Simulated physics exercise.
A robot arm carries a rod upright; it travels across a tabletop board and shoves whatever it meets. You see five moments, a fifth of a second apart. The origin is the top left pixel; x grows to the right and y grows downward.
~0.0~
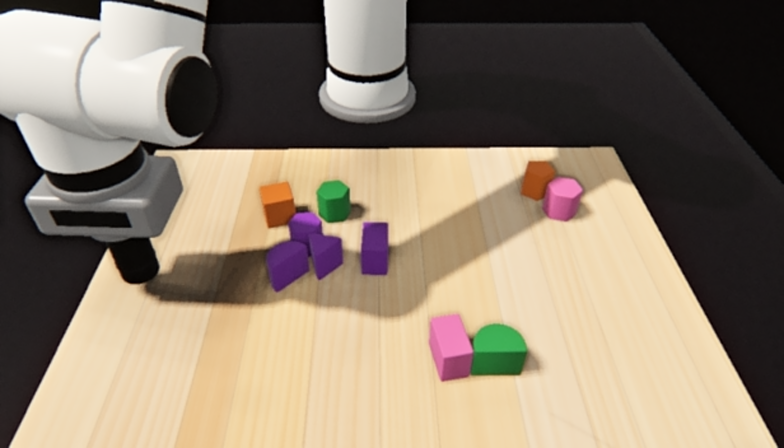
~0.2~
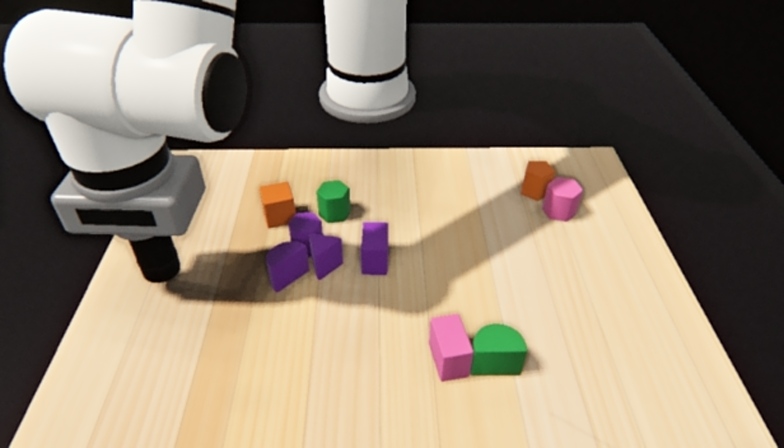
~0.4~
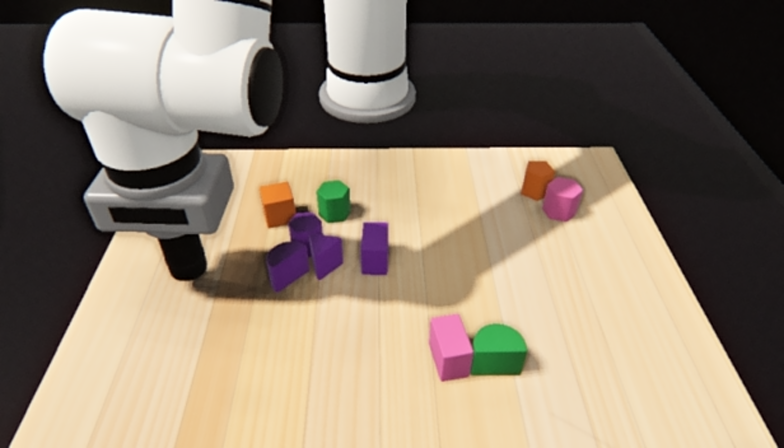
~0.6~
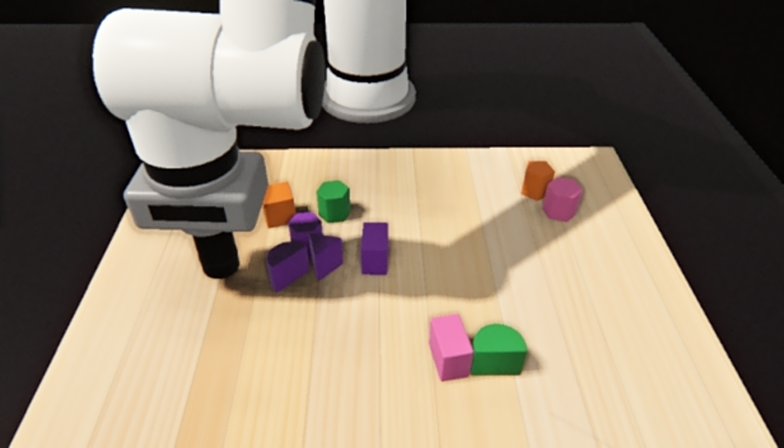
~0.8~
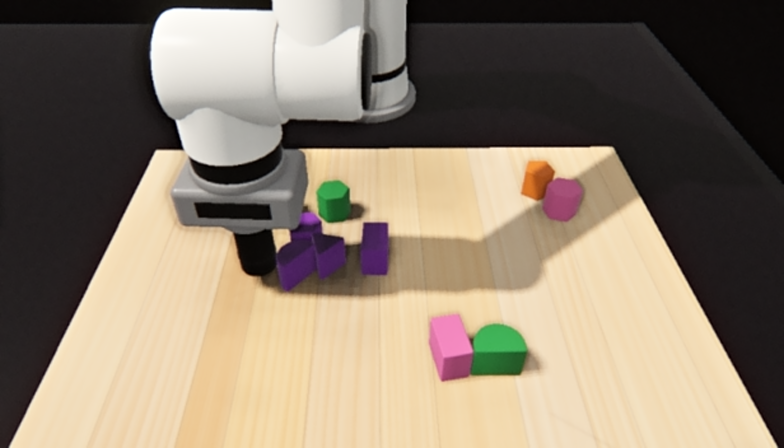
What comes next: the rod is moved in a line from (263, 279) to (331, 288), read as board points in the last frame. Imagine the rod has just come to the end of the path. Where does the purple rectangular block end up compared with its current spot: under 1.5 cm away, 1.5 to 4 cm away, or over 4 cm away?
That block covers short of 1.5 cm.
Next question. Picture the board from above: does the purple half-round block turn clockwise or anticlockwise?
It twists anticlockwise.
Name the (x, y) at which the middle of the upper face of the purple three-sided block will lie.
That would be at about pixel (354, 223).
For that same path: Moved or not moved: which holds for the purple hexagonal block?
By the last moment of the path, the purple hexagonal block has stayed put.
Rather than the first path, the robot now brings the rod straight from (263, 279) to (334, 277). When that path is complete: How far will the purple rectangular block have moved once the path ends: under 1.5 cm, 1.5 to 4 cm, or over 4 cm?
The block winds up 1.5 to 4 cm from where it is now.
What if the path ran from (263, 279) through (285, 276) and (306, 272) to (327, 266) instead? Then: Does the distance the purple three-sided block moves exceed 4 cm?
Going by the path, yes.
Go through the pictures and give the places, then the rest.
Rod's lower end (141, 272); purple half-round block (284, 251); purple hexagonal block (305, 222); purple three-sided block (322, 241); purple rectangular block (375, 235), in the first picture.
Rod (162, 271); blocks still, in the second picture.
Rod (189, 269); blocks still, in the third picture.
Rod (222, 267); blocks still, in the fourth picture.
Rod (260, 265); purple half-round block (292, 250); purple hexagonal block (305, 222); purple three-sided block (325, 241); purple rectangular block (375, 235), in the fifth picture.
The first path, step by step. Halfway along, rod (295, 270); purple half-round block (323, 246), turned 50° anticlockwise; purple three-sided block (345, 231), turned 20° clockwise.
At the end, rod (330, 274); purple half-round block (344, 242), turned 105° anticlockwise; purple hexagonal block still; purple three-sided block (354, 223); purple rectangular block (385, 232).
